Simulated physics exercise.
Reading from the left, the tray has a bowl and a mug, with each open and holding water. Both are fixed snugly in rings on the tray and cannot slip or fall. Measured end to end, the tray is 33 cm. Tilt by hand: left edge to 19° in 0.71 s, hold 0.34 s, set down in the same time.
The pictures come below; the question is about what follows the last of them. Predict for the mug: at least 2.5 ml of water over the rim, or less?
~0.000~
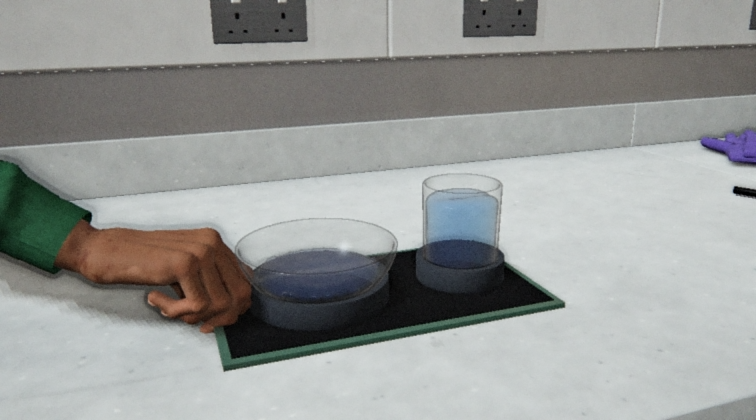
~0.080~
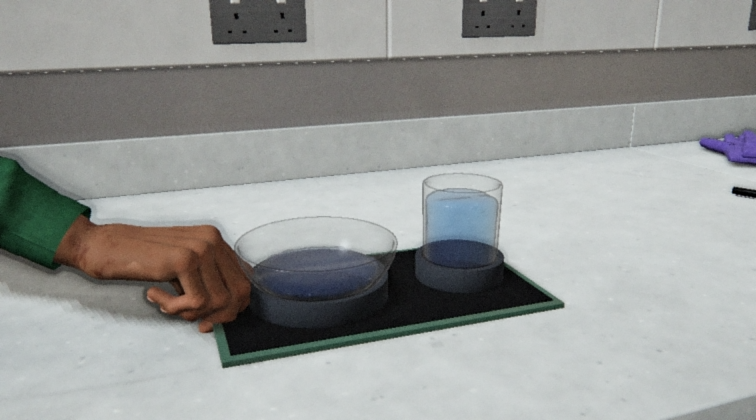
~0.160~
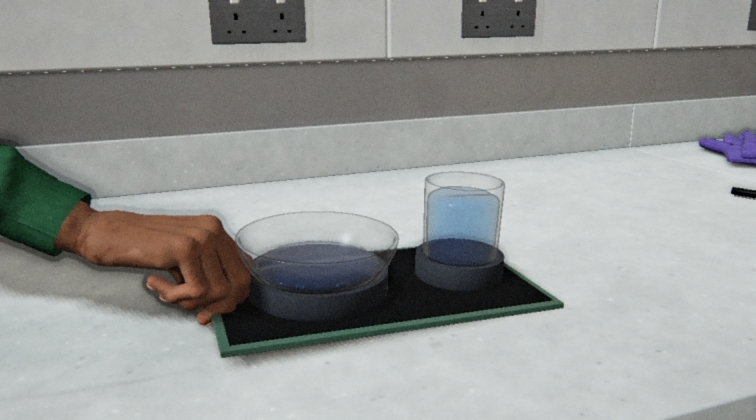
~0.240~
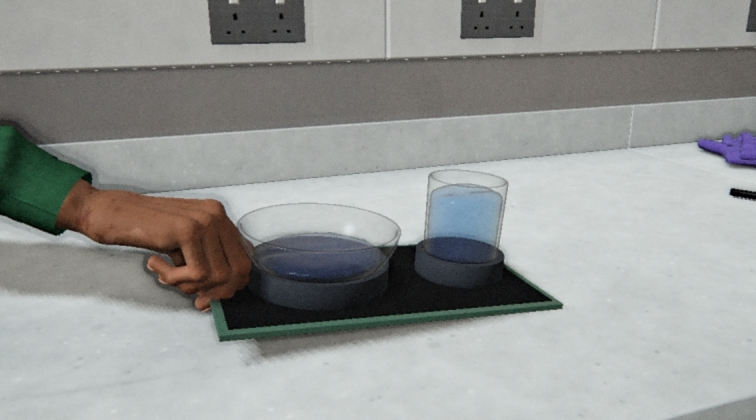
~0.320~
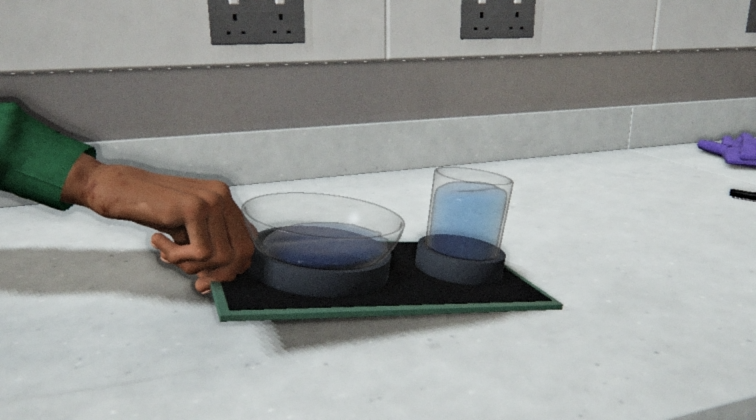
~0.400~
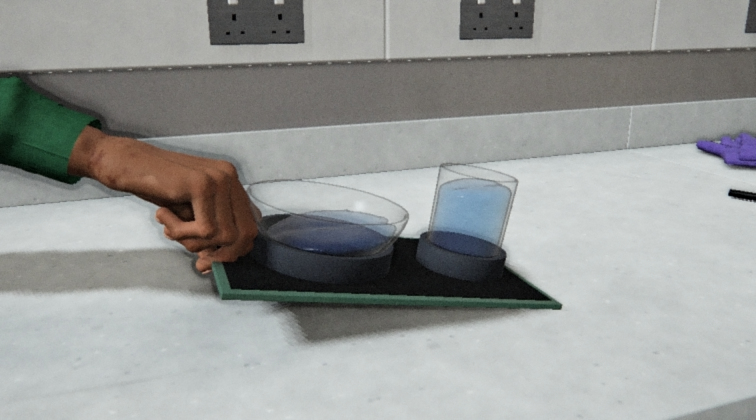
The liquid stays in.
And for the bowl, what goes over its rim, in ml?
Roughly 0 ml.
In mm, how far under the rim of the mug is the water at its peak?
Roughly 3 mm.
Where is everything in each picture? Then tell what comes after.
In the first picture, it slopes 0°; in the bowl the surface runs from (253, 277) to (377, 259), rim (391, 235); in the mug the surface runs from (427, 200) to (491, 192), rim (496, 182); the water in the mug stands 14 mm below the rim.
In the second picture, it slopes 1°; in the mug the surface runs from (427, 199) to (490, 193).
In the third picture, it slopes 2°; in the mug the surface runs from (429, 197) to (492, 193).
In the fourth picture, it slopes 5°; in the mug the surface runs from (432, 194) to (495, 190).
In the fifth picture, it slopes 8°; in the mug the surface runs from (436, 191) to (500, 188).
In the sixth picture, it slopes 11°; in the bowl the surface runs from (280, 229) to (390, 222); in the mug the surface runs from (441, 187) to (504, 185).
By 0.80 s the slope is 19°; losses from the left are 0, 0 ml.
By 1.20 s the slope is 17°; losses from the left are 0, 0 ml.
By 1.61 s the slope is 2°; losses from the left are 0, 0 ml.
By 2.01 s the slope is 0°; losses from the left are 0, 0 ml.
At rest losses from the left are 0, 0 ml.
